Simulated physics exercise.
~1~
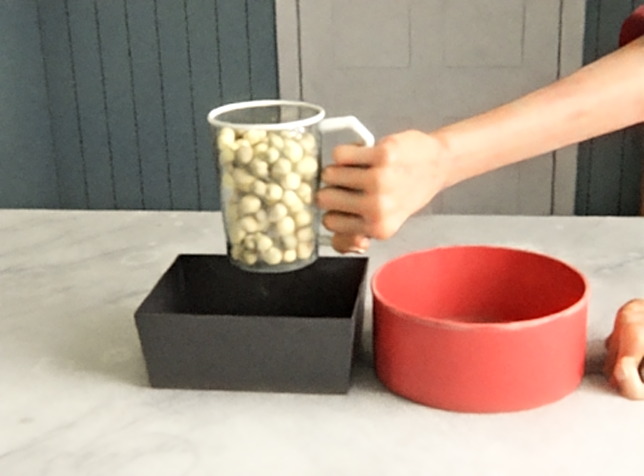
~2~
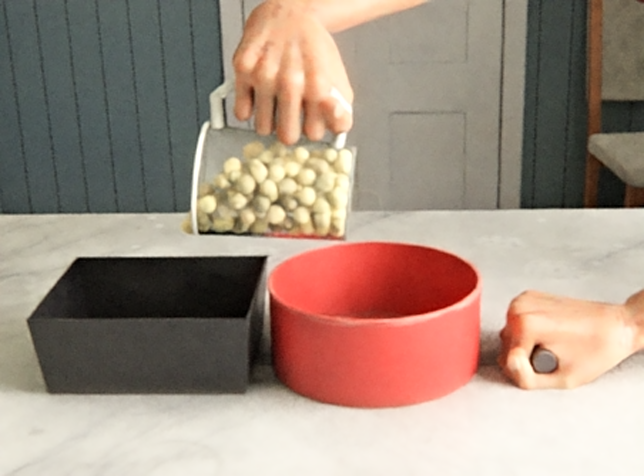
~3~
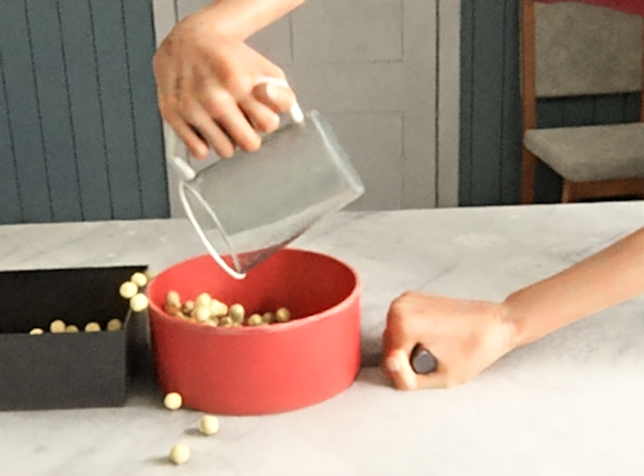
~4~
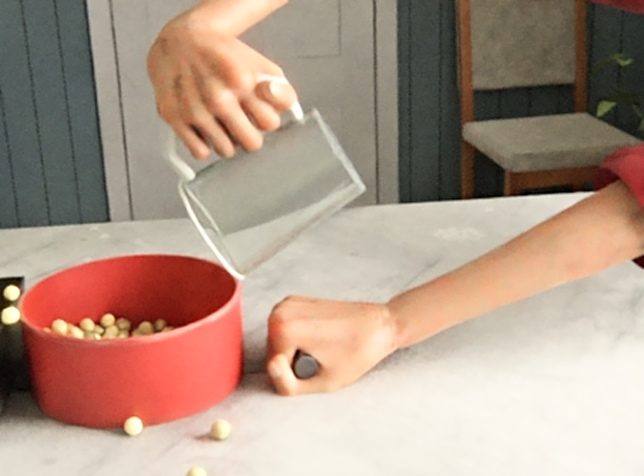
To begin with, a hand holds a clear cup full of pale, round nuts upright above a black tin, which stands beside a red pot on a marble table. The tin and pot slide left, with a second hand closed around a dark object at their right, while the cup tips onto its side. It tilts further, mouth down, and empties, leaving nuts in both containers and a few spilled on the table. The row keeps moving left as the view drifts slightly sideways. Finally, the empty cup is still tilted, with nuts in the red pot and a few stray ones in front.
